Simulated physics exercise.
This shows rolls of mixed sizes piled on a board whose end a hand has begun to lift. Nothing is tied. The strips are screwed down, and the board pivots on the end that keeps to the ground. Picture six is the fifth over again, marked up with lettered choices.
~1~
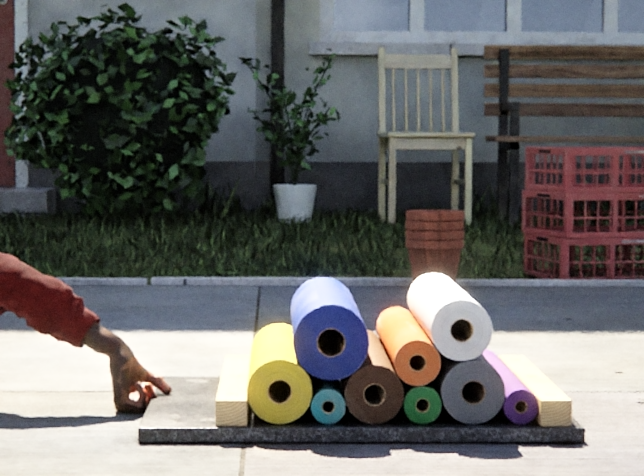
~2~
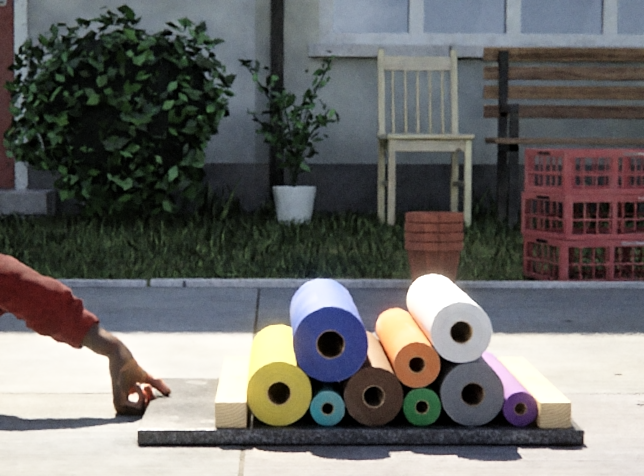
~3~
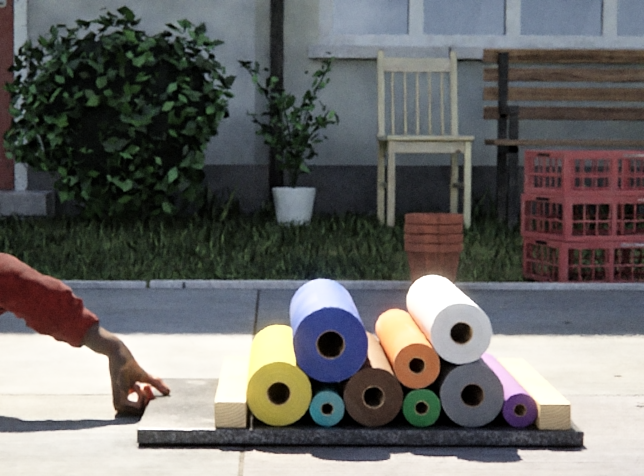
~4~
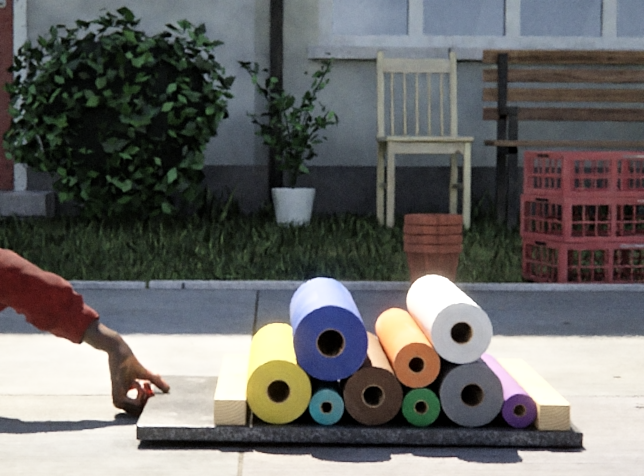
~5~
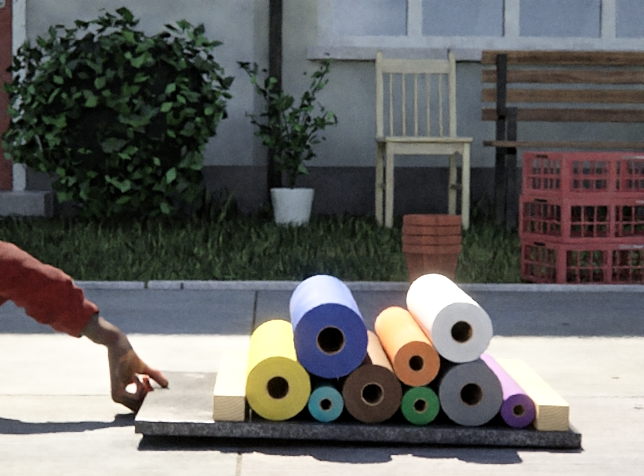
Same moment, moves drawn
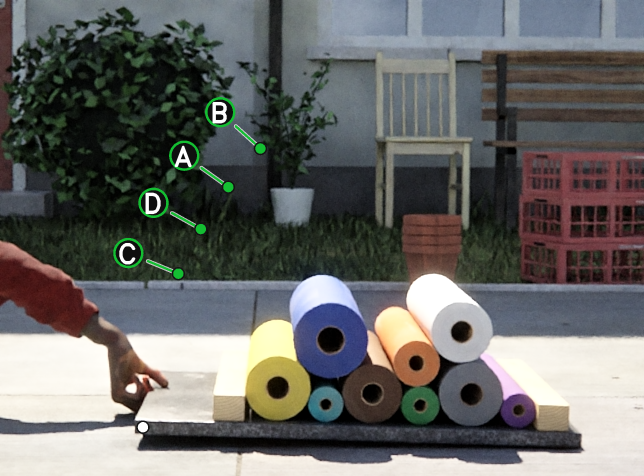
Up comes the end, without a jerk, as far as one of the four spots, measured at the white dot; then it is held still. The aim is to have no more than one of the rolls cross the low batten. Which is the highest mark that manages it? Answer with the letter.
The last mark within the limit is A.
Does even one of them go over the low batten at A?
Yes, at A.
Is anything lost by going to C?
Yes.
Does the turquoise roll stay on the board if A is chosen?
The turquoise roll: Yes.
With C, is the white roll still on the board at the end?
No, with C.
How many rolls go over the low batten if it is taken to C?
The count is one.
On the marked copy, A at (228, 187); B at (260, 148); C at (178, 273); D at (201, 229); the white dot at (143, 427).
Following A. Soon after the start, board at 19°.
Later, board at 35°.
In the end, board at 35°, one over the low batten (white).
As for the rest, B two over the low batten (blue, white); C one over the low batten (white); D one over the low batten (white).
